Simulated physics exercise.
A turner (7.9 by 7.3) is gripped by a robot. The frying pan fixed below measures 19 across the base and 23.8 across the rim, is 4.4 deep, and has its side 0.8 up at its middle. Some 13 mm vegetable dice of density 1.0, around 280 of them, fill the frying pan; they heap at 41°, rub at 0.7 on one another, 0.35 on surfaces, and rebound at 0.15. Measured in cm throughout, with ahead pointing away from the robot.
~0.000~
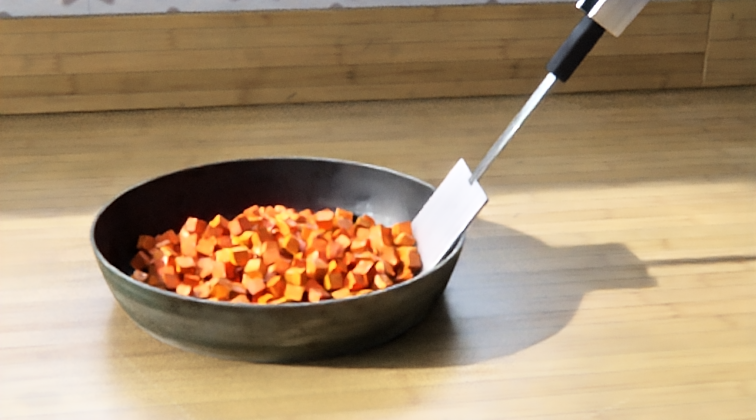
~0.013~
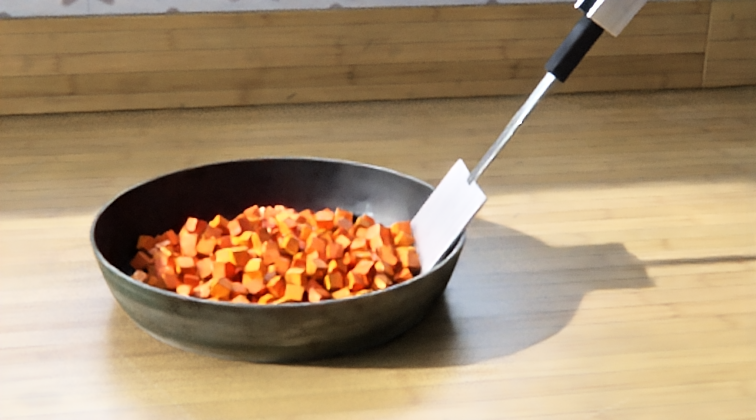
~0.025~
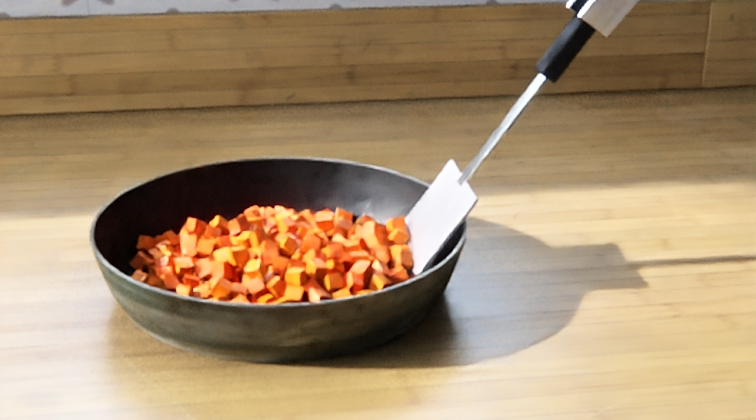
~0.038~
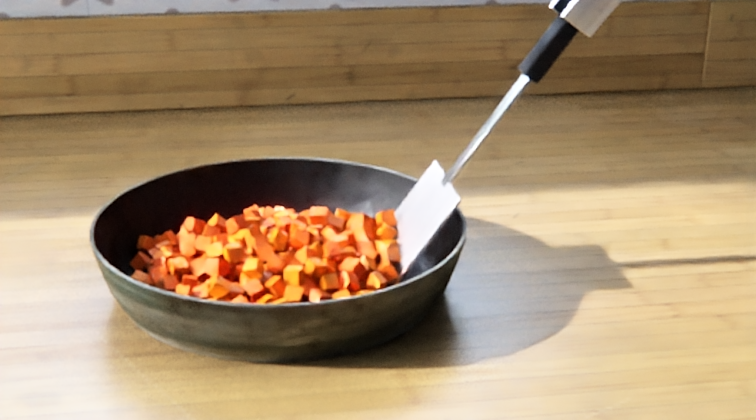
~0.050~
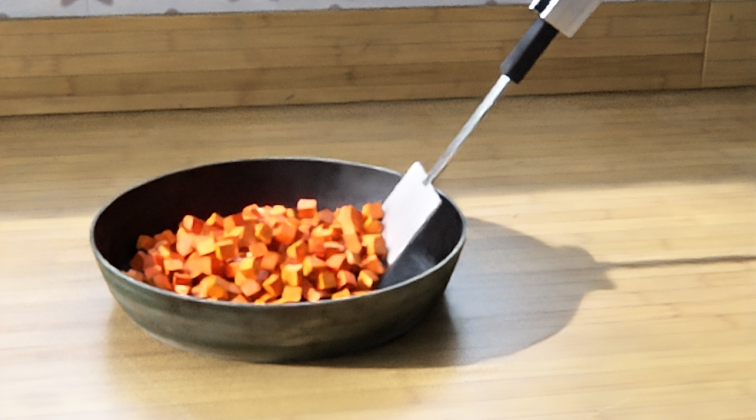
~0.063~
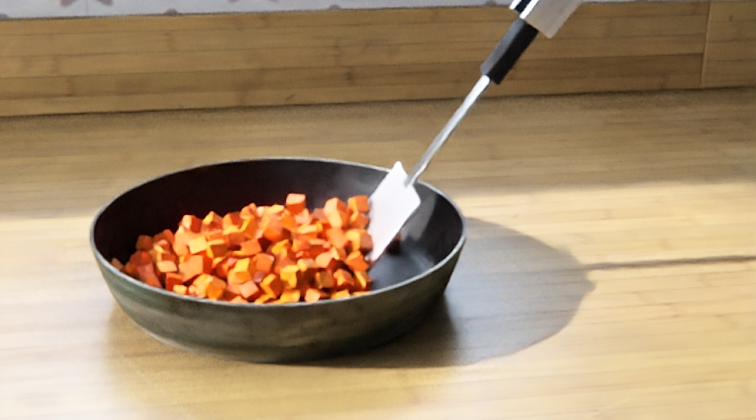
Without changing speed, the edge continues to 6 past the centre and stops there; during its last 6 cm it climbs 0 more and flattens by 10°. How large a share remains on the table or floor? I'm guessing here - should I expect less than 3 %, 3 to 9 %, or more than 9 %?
You should expect less than 3 %.
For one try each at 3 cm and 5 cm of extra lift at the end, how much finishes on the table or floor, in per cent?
Estimates, in order: 20 % then 20 %.
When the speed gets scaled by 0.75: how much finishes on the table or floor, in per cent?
The share would be near 0 in a hundred.
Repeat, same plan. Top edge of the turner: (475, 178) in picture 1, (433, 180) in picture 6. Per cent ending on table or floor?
Around 0 per cent finishes there.
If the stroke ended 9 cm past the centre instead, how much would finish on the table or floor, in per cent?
Then roughly 10 percent would finish on the table or floor.
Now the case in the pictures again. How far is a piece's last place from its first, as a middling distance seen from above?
Somewhere around 4 centimetres, I'd say.
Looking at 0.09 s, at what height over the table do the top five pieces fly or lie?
Around 5 cm above the table.
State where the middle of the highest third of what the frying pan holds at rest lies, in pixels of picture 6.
Around (164, 240).
After 0.09 s, sloping 54°, highest piece 6 above the table; 276 in the frying pan.
After 0.12 s, sloping 50°, highest piece 7 above the table; 276 in the frying pan.
After 0.34 s, sloping 44°, highest piece 6 above the table; 274 in the frying pan, 1 on the table or floor, 1 on the blade or in flight.
After 1.39 s, sloping 44°, highest piece 6 above the table; 274 in the frying pan, 2 on the table or floor.
In the end, 274 in the frying pan, 2 on the table or floor. That is 1 % on the table or floor.
